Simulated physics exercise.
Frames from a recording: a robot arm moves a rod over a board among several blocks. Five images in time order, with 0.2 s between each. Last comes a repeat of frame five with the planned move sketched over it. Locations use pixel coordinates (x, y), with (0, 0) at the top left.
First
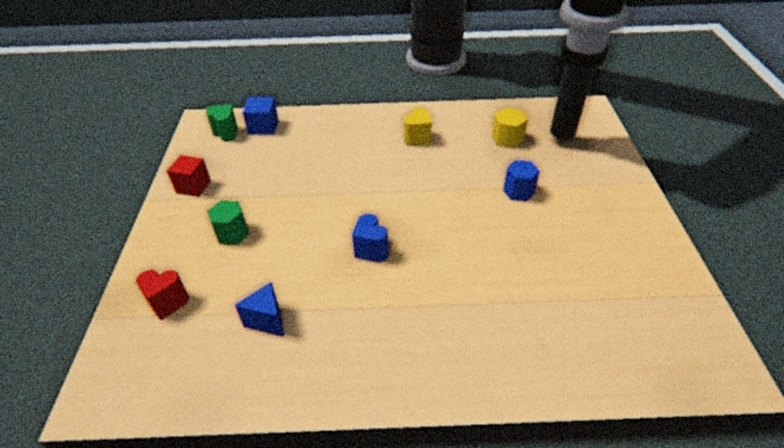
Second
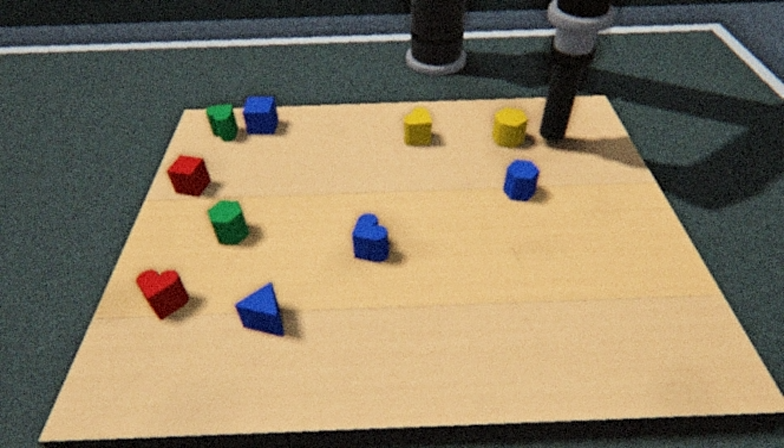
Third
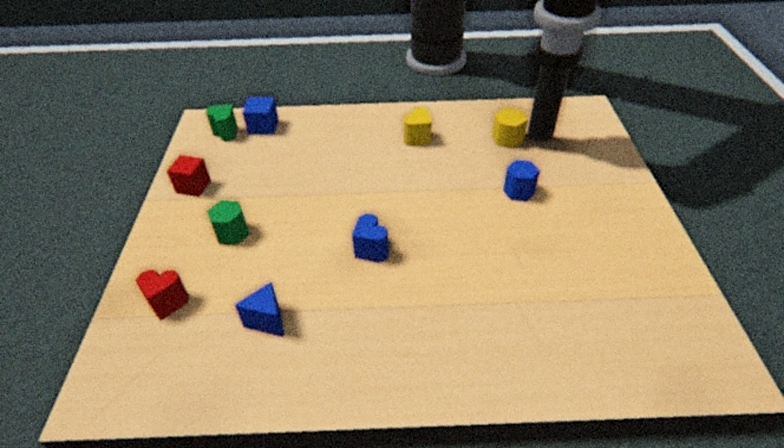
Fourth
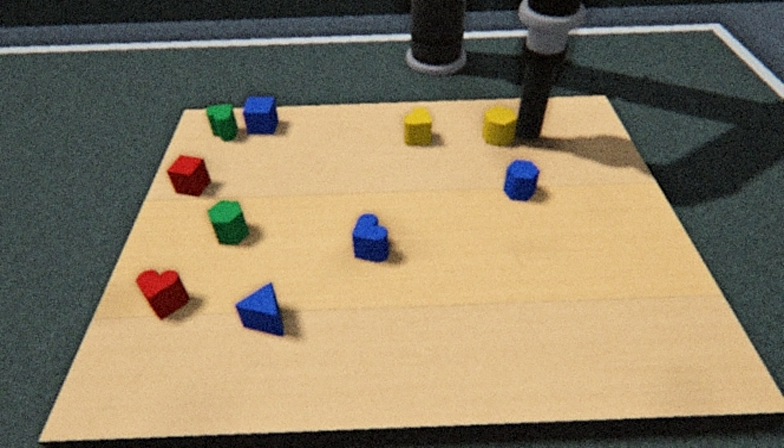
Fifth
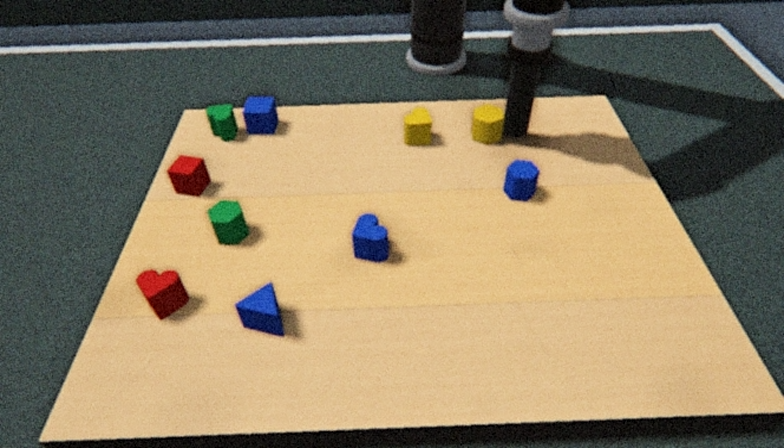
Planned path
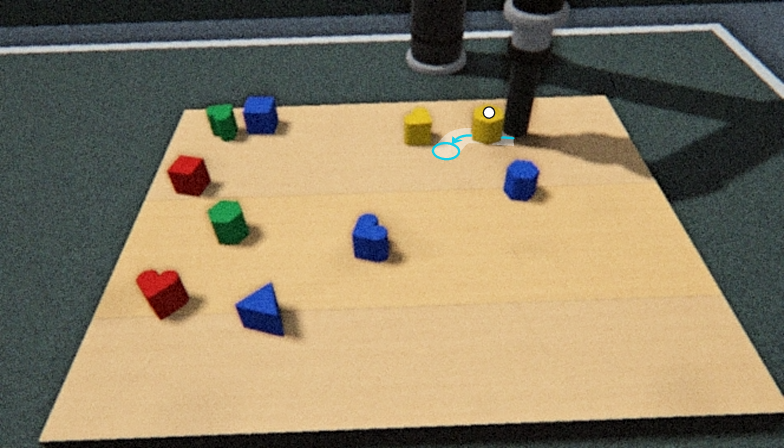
To begin with, a dark rod held by a robot arm stands at the right of a yellow hexagonal block, on a wooden board with red, green, blue and yellow blocks. The rod slides left to the block, then pushes it a short way left toward the other yellow block.
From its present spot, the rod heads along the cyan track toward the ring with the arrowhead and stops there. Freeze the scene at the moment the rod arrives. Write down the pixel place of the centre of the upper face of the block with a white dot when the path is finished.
I'd expect the centre of its top face to be at (437, 106).
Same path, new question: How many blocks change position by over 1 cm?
By the end of the path, one block has moved more than about a centimetre.
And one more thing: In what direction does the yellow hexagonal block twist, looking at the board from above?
From above, it looks like the yellow hexagonal block goes clockwise.
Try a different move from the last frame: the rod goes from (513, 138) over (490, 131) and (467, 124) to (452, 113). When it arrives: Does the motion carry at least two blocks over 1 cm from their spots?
My answer is no.
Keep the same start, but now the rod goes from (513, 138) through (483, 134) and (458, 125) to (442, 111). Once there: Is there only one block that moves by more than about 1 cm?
Answer: Yes.
Path on the board, from (513, 138) via (486, 136) and (460, 137), ending at (446, 151); the dot is on the yellow hexagonal block.
On the path given first. One third of the way, rod (486, 128); yellow hexagonal block (461, 109), turned 15° clockwise.
Two thirds of the way, rod (460, 129); yellow hexagonal block (438, 106), turned 35° clockwise.
At the end, rod (447, 142); yellow heart in place; yellow hexagonal block (437, 106), turned 35° clockwise.
